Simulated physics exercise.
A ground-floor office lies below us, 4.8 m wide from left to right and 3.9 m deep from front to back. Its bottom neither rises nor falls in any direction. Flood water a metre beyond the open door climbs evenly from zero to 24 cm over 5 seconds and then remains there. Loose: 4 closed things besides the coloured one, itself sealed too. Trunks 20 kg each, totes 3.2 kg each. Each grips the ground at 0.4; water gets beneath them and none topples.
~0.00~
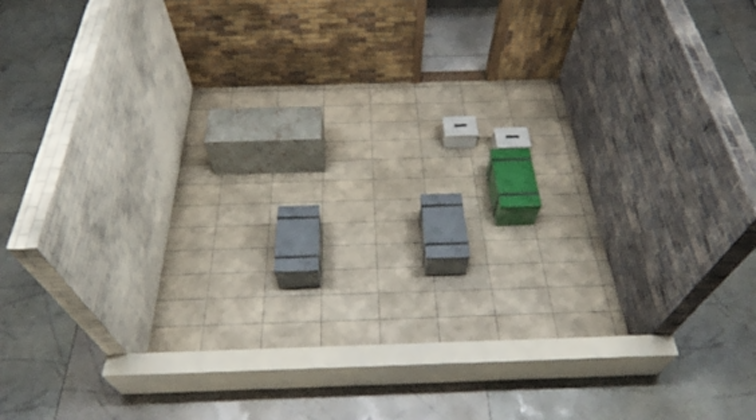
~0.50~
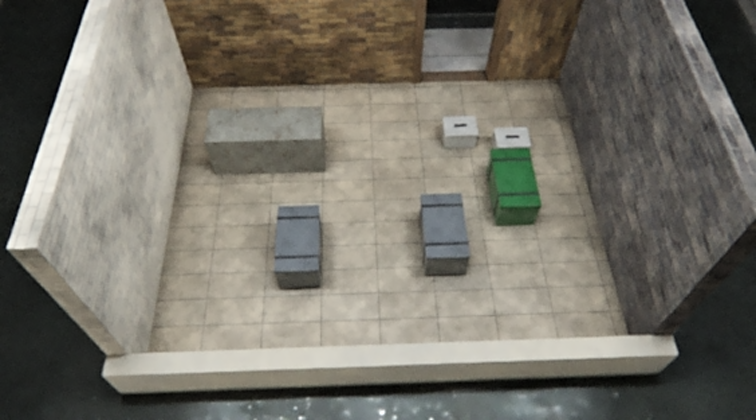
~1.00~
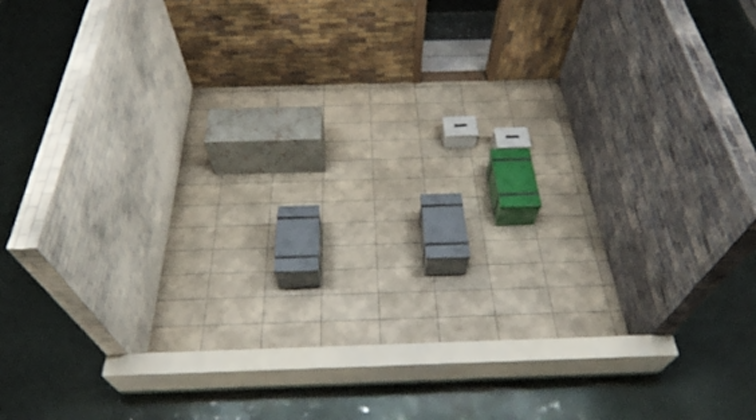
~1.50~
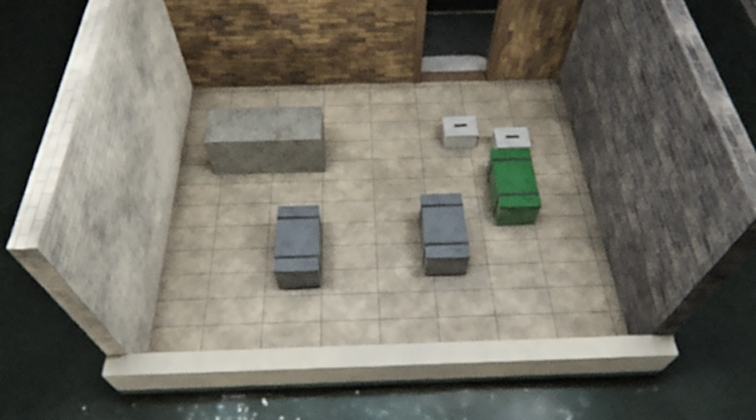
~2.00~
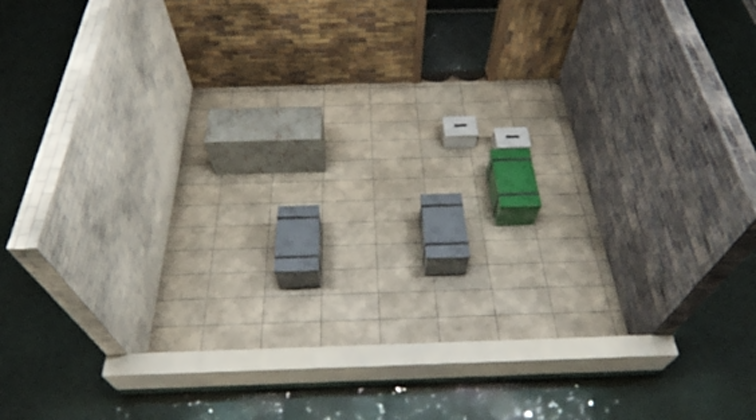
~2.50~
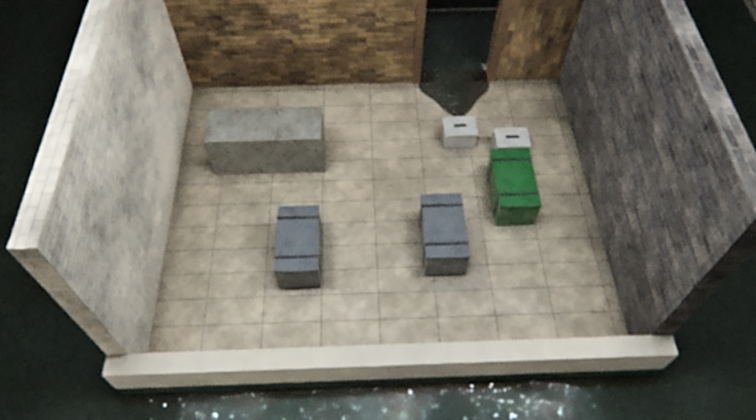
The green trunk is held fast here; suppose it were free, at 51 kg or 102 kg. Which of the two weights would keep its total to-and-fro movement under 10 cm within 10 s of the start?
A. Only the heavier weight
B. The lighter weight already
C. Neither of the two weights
Answer: B.
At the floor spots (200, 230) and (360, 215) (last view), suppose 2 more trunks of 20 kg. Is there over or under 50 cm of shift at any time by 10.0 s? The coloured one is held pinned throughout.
In the order given, within the mark and then within the mark.
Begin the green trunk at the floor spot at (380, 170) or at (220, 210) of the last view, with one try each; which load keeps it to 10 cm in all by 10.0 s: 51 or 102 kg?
Note, in order: Both OK; both OK.
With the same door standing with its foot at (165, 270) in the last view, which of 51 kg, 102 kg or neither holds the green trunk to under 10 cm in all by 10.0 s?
Note: The lighter mass keeps it.
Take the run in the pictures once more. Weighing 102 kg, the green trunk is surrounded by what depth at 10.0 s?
7 cm, roughly.
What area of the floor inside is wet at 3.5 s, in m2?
About 2.0 m2 is covered.
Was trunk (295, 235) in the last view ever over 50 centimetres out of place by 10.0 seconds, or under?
Result: Limit not reached.
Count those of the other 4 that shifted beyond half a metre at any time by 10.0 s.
I count 3 of them.
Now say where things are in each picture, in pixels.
The green trunk at (516, 177), on the bottom; 0.0 m2 under water; 0 of 5 have shifted, in the first frame.
The green trunk at (516, 177) rests on the ground; water covers 0.0 m2; 0 of 5 have shifted, in the second frame.
The green trunk at (516, 177), on the bottom; water covers 0.0 m2; 0 of 5 have shifted, in the third frame.
The green trunk at (516, 177), on the bottom; water covers 0.0 m2; 0 of 5 have shifted, in the fourth frame.
The green trunk at (516, 177) rests on the ground; 0.0 m2 under water; 0 of 5 have shifted, in the fifth frame.
The green trunk at (516, 177) rests on the ground; water covers 0.3 m2; 0 of 5 have shifted, in the sixth frame.
After 3.5 s the green trunk would be 0 cm from its start with 51 kg and 0 cm from its start with 102 kg; 0 cm of water round it then.
After 4.5 s the green trunk would be 0 cm from its start with 51 kg and 0 cm from its start with 102 kg; 3 cm of water round it then.
After 7.0 s the green trunk would be 0 cm from its start with 51 kg and 0 cm from its start with 102 kg; 5 cm of water round it then.
After 10.0 s the green trunk would be 0 cm from its start with 51 kg and 0 cm from its start with 102 kg; 7 cm of water round it then.
